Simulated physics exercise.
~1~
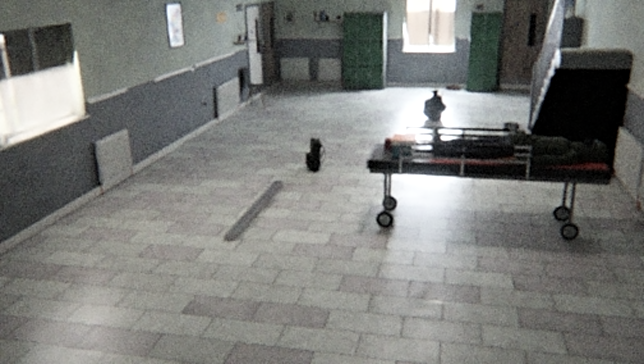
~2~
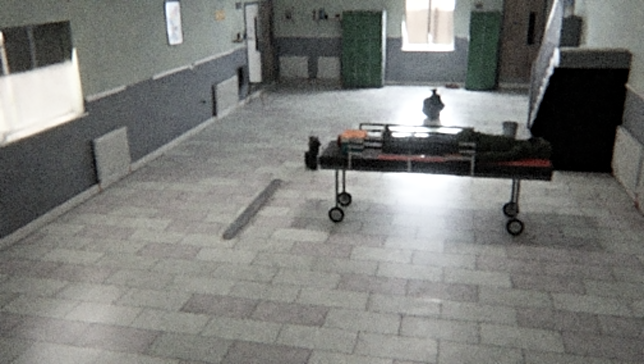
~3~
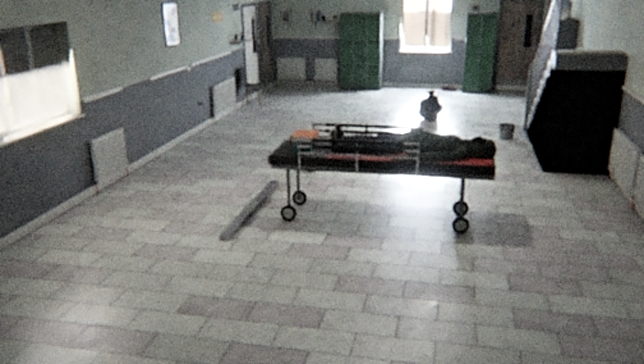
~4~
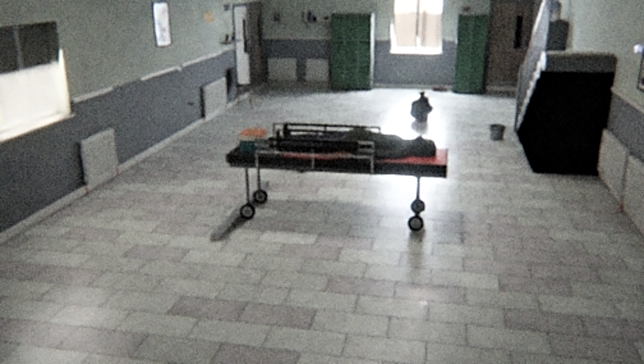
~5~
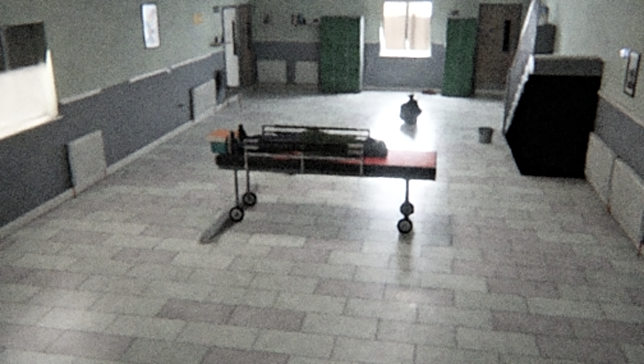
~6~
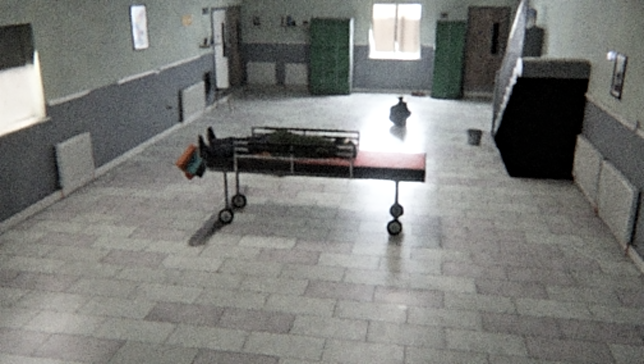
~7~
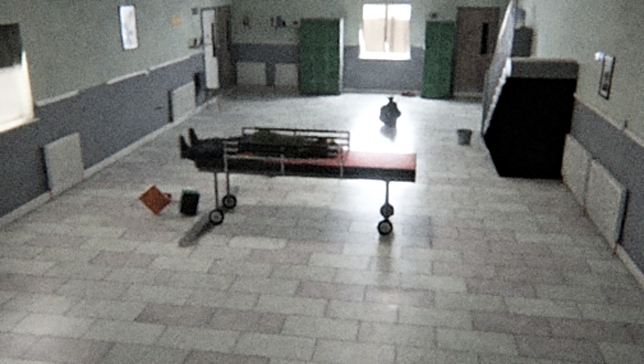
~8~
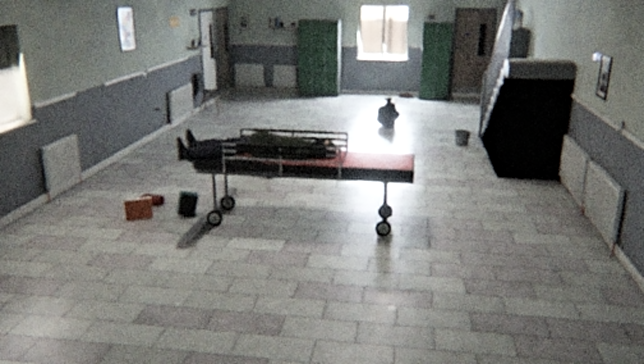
A gurney carrying a dark, lying figure rolls left across a tiled hall and stops abruptly; the figure slides feet first until its feet stick out past the left end, while an orange folder and a teal case tumble to the floor, coming to rest beside a red box.
